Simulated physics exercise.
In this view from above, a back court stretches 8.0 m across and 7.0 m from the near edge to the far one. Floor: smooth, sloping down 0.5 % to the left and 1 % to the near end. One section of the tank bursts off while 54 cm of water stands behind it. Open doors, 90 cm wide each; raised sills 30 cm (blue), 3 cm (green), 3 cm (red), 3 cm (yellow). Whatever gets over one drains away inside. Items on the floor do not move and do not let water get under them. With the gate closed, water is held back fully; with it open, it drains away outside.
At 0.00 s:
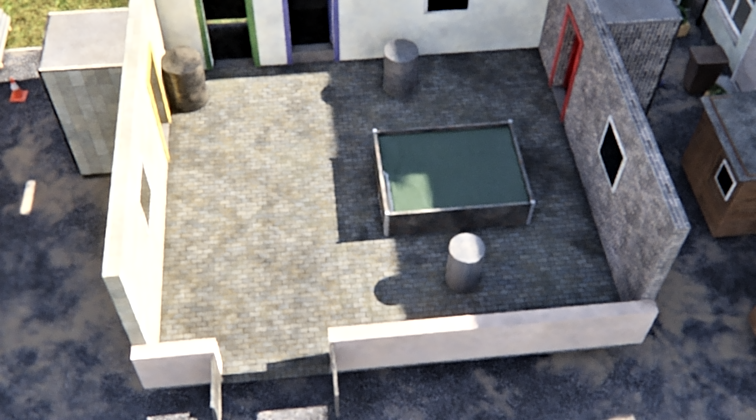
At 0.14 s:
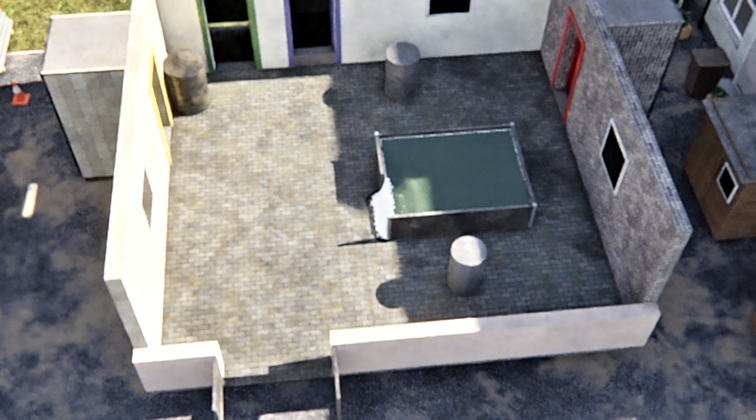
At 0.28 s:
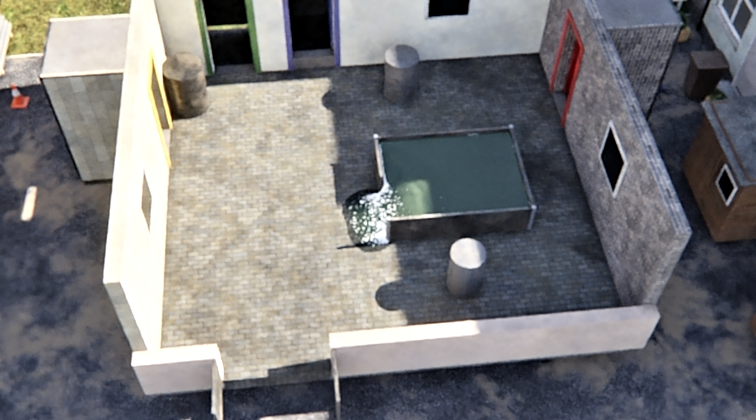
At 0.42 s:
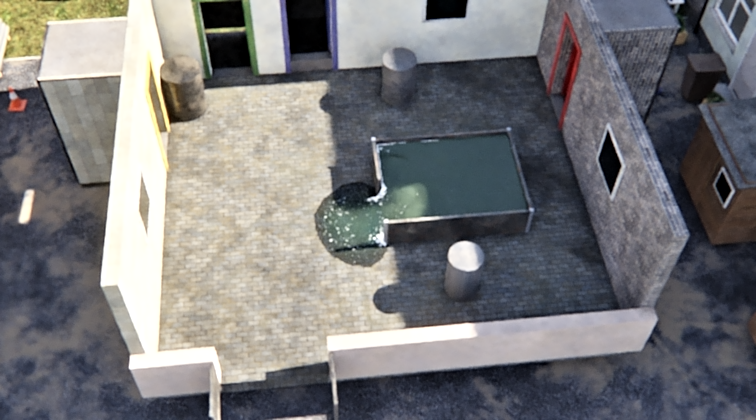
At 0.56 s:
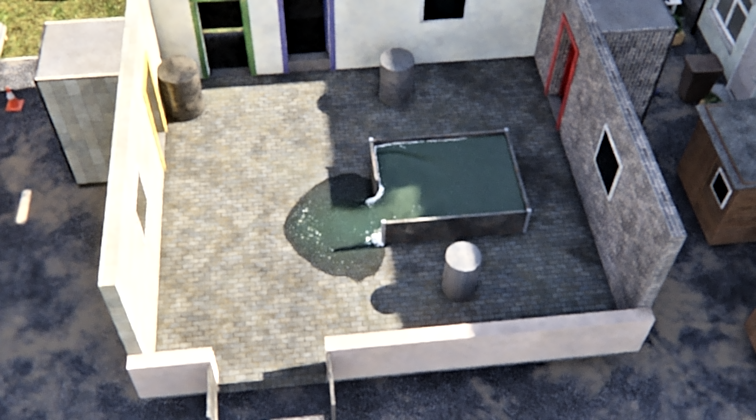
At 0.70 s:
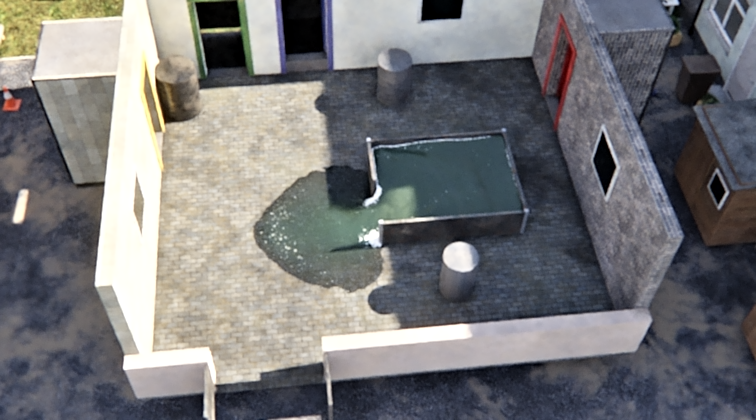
In a walled courtyard, green water bursts from a tank's left side and spreads leftward across the paving.
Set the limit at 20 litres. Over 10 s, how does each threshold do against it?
Blue door: Beneath the limit; green door: Beneath the limit; red door: Beneath the limit; yellow door: Above the limit.
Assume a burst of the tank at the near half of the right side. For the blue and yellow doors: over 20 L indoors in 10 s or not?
Against that limit the blue door gives a lower amount and the yellow door gives a lower amount.
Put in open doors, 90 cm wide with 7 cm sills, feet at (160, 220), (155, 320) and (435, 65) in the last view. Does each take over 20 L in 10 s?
In that order: Above, above, under.
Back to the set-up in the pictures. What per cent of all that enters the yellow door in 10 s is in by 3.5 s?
Some 10 per cent by then.
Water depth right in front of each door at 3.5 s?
Depths: Blue door 0 cm, green door 0 cm, red door 0 cm, yellow door 9 cm.
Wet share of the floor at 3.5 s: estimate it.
Wet share: Near 40 percent.
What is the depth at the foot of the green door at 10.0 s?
Roughly 3.5 centimetres.
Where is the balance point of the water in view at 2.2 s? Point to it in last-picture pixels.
(383, 214).
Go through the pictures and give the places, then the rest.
The first frame shows the tank at (451, 168) is whole and still, 54 cm deep.
In the second frame, water pours out at (387, 209) and has run 0.5 m, to (383, 238); typically 5 cm deep outside, 54 cm at the tank's back.
In the third frame, the front is at (349, 205), 0.8 m from the gap at (386, 212); 0.7 m2 of floor is under water; 54 cm left at the back of the tank.
In the fourth frame, water pours out at (384, 215) and has run 1.2 m, to (319, 222); typically 6 cm deep outside, 54 cm at the tank's back.
In the fifth frame, the front is at (292, 238), 1.7 m from the gap at (381, 216); 2.6 m2 of floor is under water; 54 cm left at the back of the tank.
In the sixth frame, the front is at (260, 238), 2.2 m from the gap at (379, 216); 3.7 m2 of floor is under water; 53 cm left at the back of the tank.
After 1.4 s water covers 20 % of the floor and is deepest (33 cm) near (372, 226); blue door not reached, green door not reached, red door not reached, yellow door not reached.
After 2.2 s water covers 35 % of the floor and is deepest (29 cm) near (372, 226); blue door not reached, green door not reached, red door not reached, yellow door not reached.
After 3.5 s water covers 40 % of the floor and is deepest (28 cm) near (164, 116); blue door not reached, green door not reached, red door not reached, yellow door 9 cm at the sill, 13 L in.
After 6.0 s water covers 45 % of the floor and is deepest (16 cm) near (151, 377); blue door 2 cm at the sill, 0 L in, green door 3 cm at the sill, 0 L in, red door not reached, yellow door 9 cm at the sill, 66 L in.
After 10.0 s water covers 65 % of the floor and is deepest (10 cm) near (151, 377); blue door 3 cm at the sill, 0 L in, green door 4 cm at the sill, 4 L in, red door not reached, yellow door 7 cm at the sill, 123 L in.
